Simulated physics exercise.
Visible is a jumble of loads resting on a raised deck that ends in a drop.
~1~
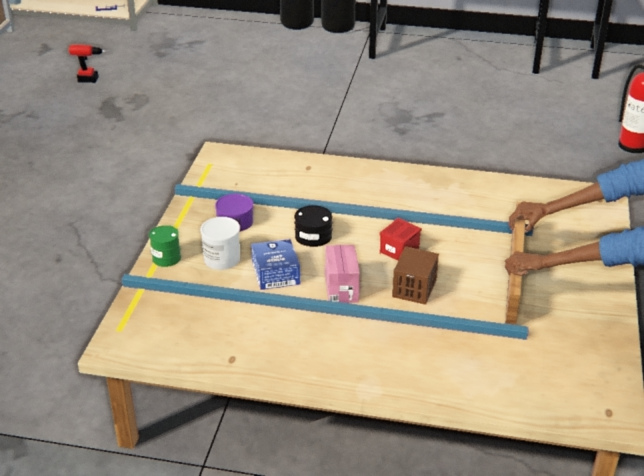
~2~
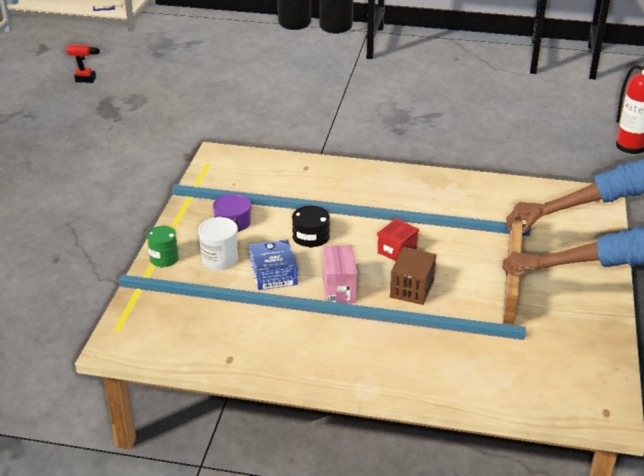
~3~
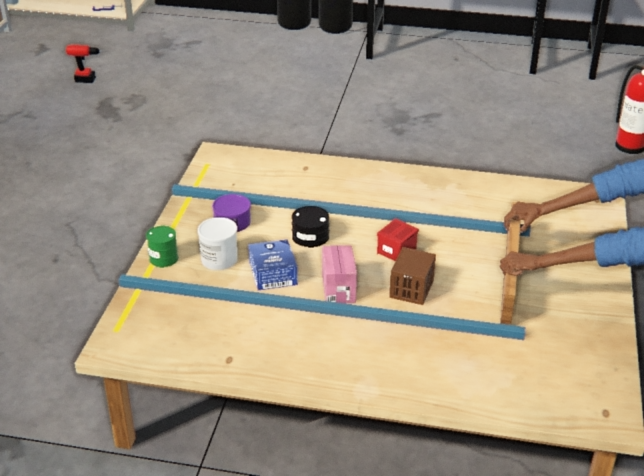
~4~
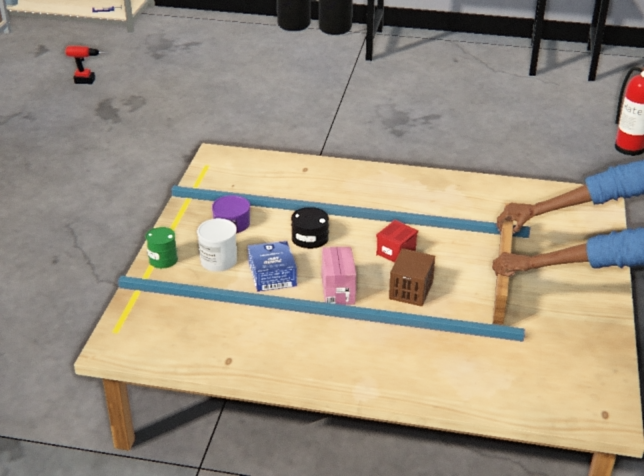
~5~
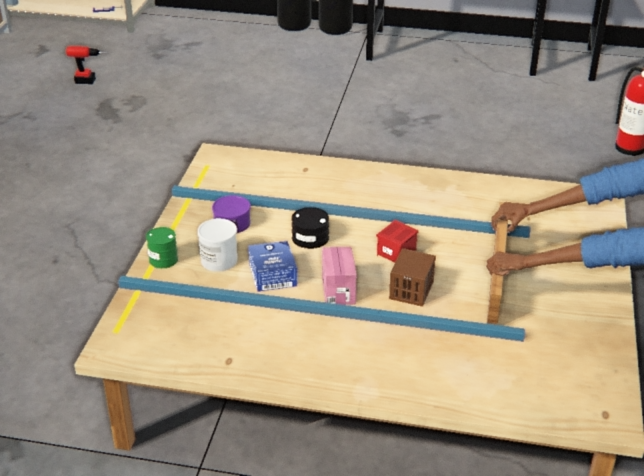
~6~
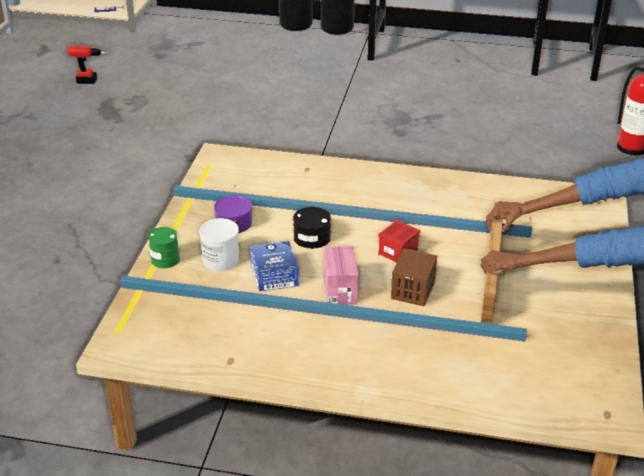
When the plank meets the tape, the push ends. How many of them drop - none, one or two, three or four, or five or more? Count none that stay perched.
The tally of falls will come to five or higher.
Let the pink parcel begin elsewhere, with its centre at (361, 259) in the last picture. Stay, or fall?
Started there, the object drops over the edge.
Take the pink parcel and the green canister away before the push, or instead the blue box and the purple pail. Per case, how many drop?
Result, first then second: 4, 4.
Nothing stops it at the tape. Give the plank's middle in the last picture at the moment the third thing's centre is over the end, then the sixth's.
At (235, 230) for the third, at (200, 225) for the sixth.
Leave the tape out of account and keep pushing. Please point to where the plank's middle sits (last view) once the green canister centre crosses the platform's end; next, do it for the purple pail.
First near (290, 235), second near (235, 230).
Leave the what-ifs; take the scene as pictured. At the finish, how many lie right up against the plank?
My count gives 2.
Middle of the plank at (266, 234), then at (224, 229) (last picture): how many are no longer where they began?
I make it 8 at the first spot and 8 at the other.
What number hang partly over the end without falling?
I get 2.
Early on, none off yet; green canister at rest near (164, 248); purple pail at rest near (234, 215); white pail at rest near (220, 245).
A while later, none off yet; green canister travelled a little near (151, 248); purple pail at rest near (233, 215); white pail travelled about its own width near (184, 239).
Further along, two off so far; green canister down on the ground near (84, 331); purple pail travelled well along near (165, 201); white pail in the air near (113, 279).
Finally, the number that fall off is five or more; lost, pink parcel, black canister, blue box, white pail, purple pail and green canister.
